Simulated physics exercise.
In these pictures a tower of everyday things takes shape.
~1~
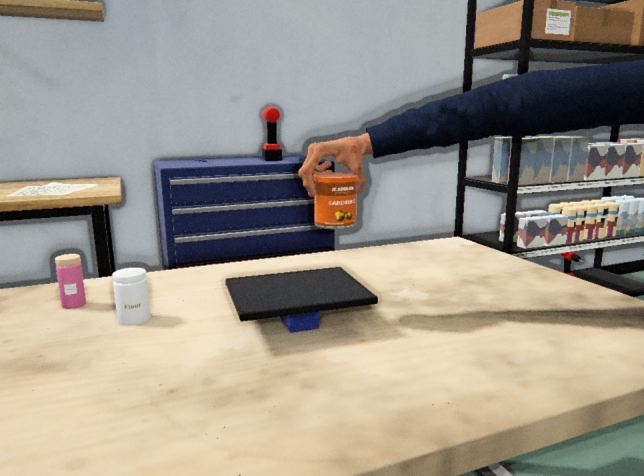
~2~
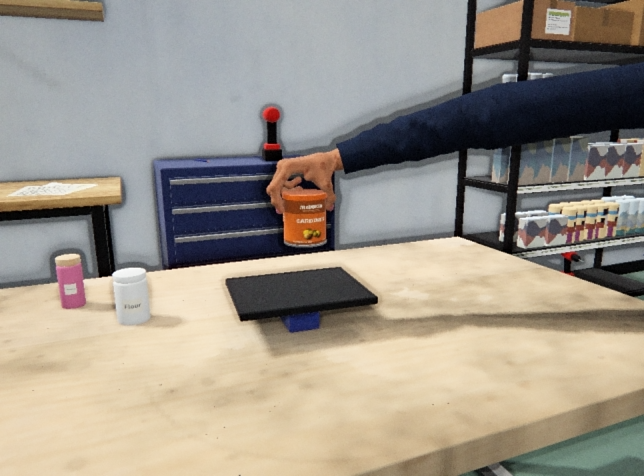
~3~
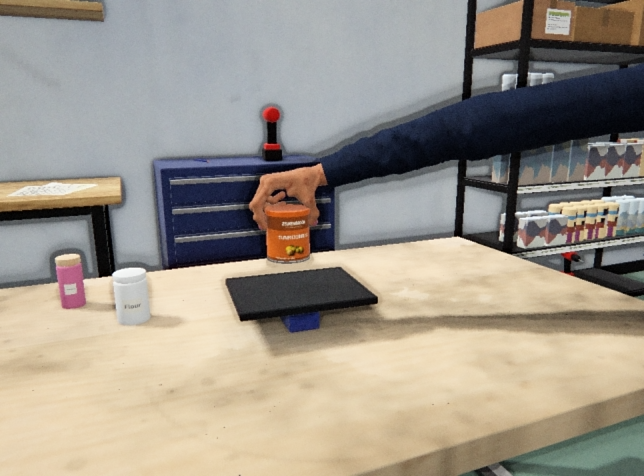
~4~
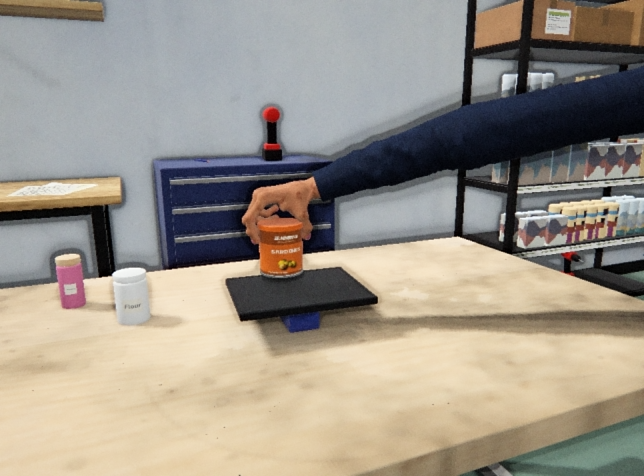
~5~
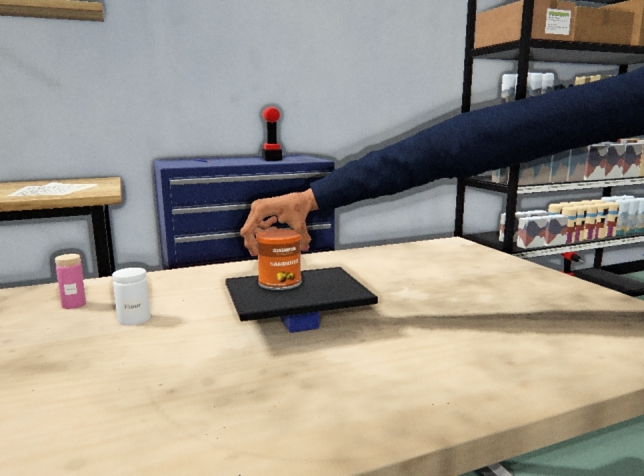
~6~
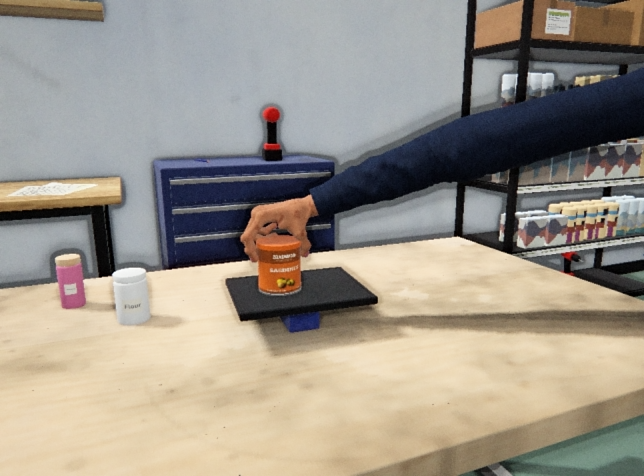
The footage shows a hand reaching in from the right with an orange pot, moving it left and lowering it onto a black platform on a wooden table, while a white jar and a pink container stay still at left.
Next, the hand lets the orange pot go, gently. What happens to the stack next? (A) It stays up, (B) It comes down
It stays up.
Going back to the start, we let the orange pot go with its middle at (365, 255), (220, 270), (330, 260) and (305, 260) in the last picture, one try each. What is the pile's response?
The pile collapses the first time, collapses the second time, collapses the third time and remains standing the fourth time.
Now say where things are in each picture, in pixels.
The first picture shows on its way; orange pot (335, 200); white jar (132, 296).
The second picture shows on its way; orange pot (305, 218).
The third picture shows on its way; orange pot (288, 233); white jar (132, 296).
The fourth picture shows on its way; orange pot (281, 247).
The fifth picture shows on its way; orange pot (279, 259); white jar (132, 296).
The sixth picture shows in place under the hand; orange pot (279, 265).
Then, 0.40 s later than the last frame, all is still.
Then, 1.00 s later than the last frame, orange pot resting near (279, 266).
When it is over, all 5 as before. End places, in pixels of the last picture, orange pot near (279, 266). The pile holds.
